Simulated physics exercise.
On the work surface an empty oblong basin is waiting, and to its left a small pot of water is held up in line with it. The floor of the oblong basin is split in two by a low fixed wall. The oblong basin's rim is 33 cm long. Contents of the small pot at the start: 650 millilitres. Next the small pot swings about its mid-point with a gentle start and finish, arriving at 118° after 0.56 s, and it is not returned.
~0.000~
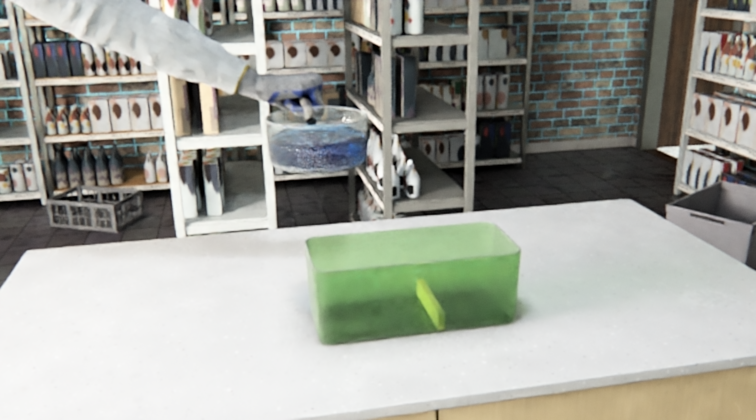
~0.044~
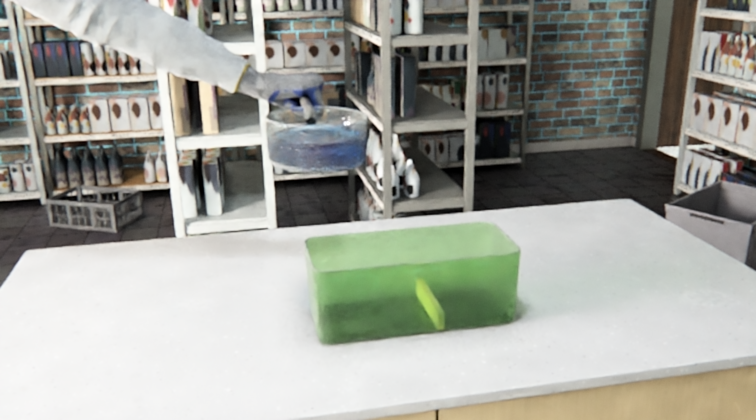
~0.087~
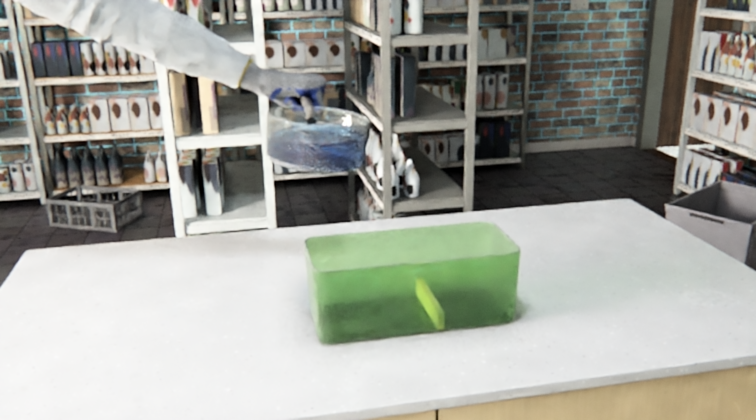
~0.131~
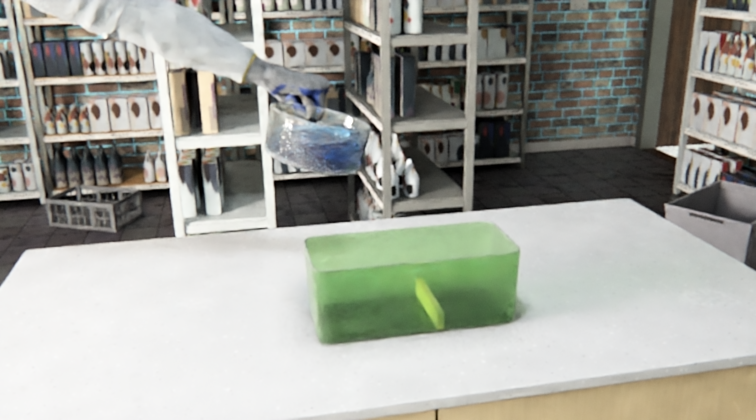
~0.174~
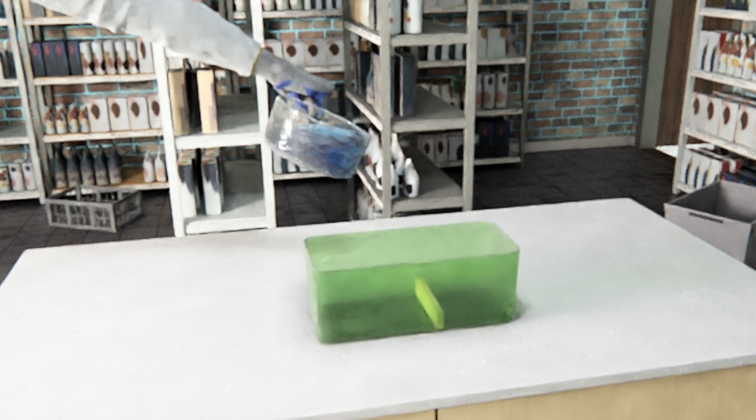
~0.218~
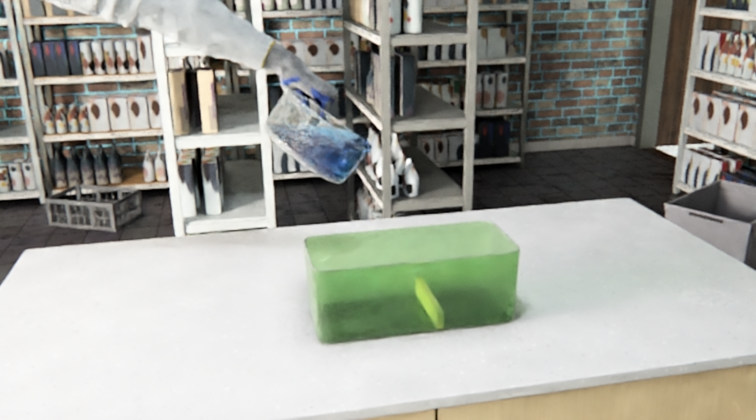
A gloved hand in a white sleeve held a small clear pot of bluish water above and left of a green oblong basin on a white worktop, then steadily tilted it to the right.
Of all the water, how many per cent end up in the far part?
Roughly 23 per cent.
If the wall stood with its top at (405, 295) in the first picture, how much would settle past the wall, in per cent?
Then roughly 25 per cent would end up there.
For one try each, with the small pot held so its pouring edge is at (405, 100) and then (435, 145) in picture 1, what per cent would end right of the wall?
Respectively 40 and 55 %.
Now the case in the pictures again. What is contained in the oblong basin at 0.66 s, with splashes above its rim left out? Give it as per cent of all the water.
Around 80 per cent of the whole.
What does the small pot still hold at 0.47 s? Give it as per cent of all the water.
I'd put it near 12 percent.
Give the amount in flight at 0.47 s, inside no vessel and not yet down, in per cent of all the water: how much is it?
Some 62 % is the figure.
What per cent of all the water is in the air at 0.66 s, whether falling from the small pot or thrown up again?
In-air share: About 18 %.
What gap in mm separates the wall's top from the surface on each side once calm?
About 14 mm on the left, about 22 mm on the right.
Then, 0.47 s in, the tilt is 111° and 11 per cent is still to pour, 26 is left of the wall and 0 right of it.
Then, 0.66 s in, the tilt is 118° and 1 per cent is still to pour, 72 is left of the wall and 7 right of it.
Then, 0.85 s in, the tilt is 118° and 0 per cent is still to pour, 66 is left of the wall and 21 right of it.
Then, 1.06 s in, the tilt is 118° and 0 per cent is still to pour, 67 is left of the wall and 23 right of it.
Finally, 66 per cent lies left of the wall, 23 right of it and 10 outside.
